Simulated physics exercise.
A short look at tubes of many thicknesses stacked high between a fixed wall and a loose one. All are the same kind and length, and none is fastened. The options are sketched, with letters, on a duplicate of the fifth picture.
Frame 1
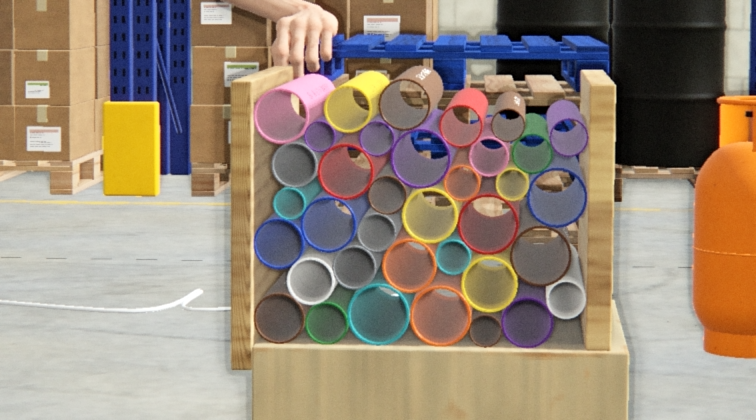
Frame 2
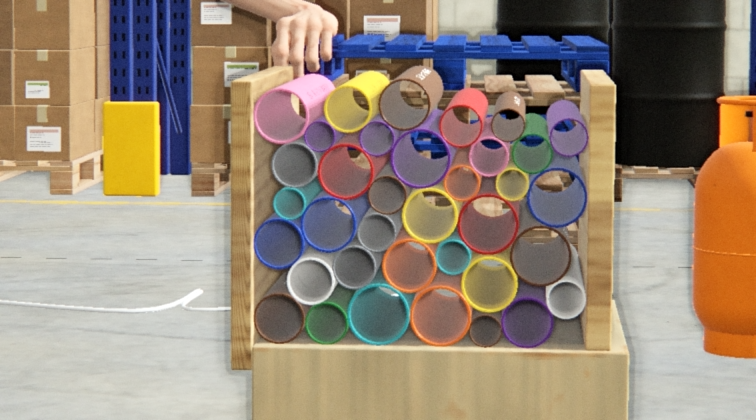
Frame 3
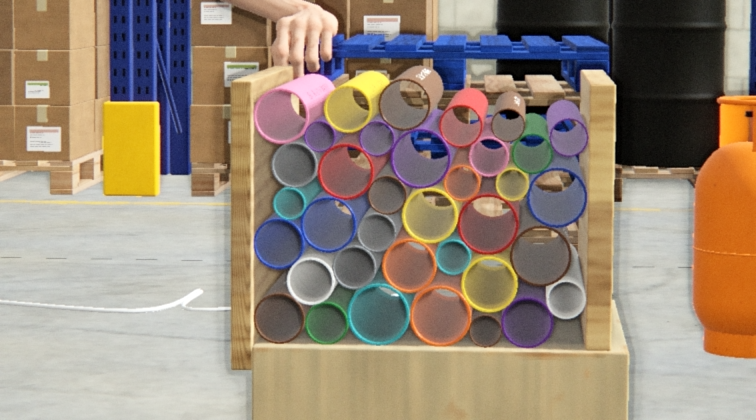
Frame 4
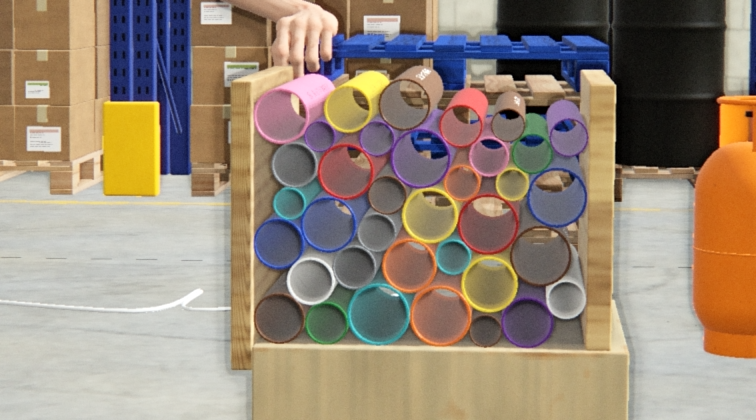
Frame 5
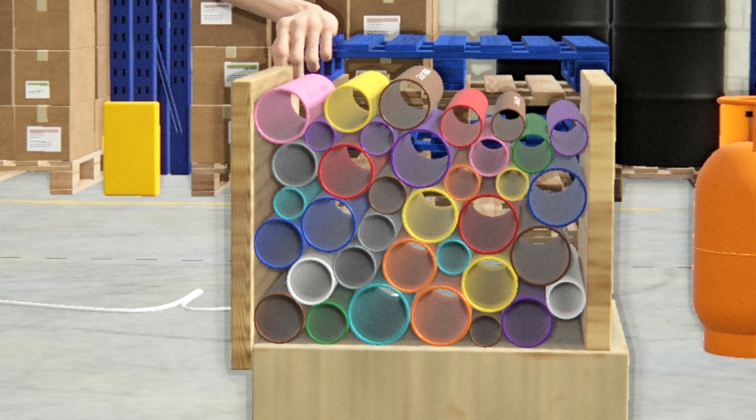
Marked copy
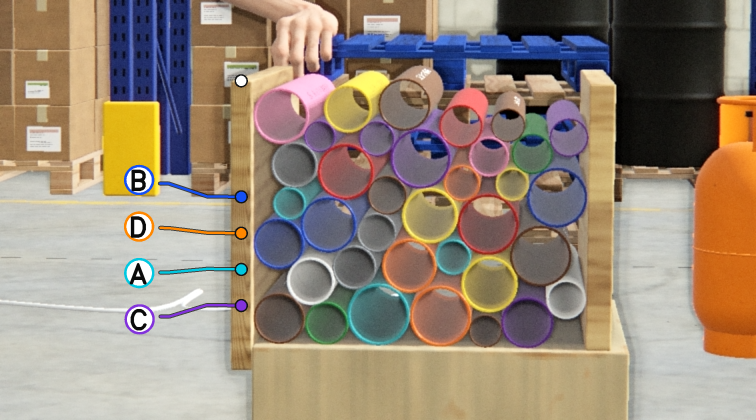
At first, a wooden crate with raised side boards holds a stack of colourful open tubes in a warehouse, while a hand rests at the top of the left board. Through to the end, the hand stays in place and the tubes show no visible movement.
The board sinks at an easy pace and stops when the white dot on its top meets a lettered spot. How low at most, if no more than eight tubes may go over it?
The last mark within the limit is A.
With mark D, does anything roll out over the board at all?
Yes, at D.
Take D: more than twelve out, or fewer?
It loses fewer than twelve.
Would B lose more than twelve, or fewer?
It loses fewer than twelve.
On the marked copy, A at (241, 269); B at (241, 196); C at (241, 306); D at (241, 233); the white dot at (241, 81).
With A. Early on, top of the board (253, 183).
Further on, top of the board (253, 268).
At the end, top of the board (253, 268), eight out over the board.
As for the rest, B one out over the board; C more than eight out over the board; D one out over the board.
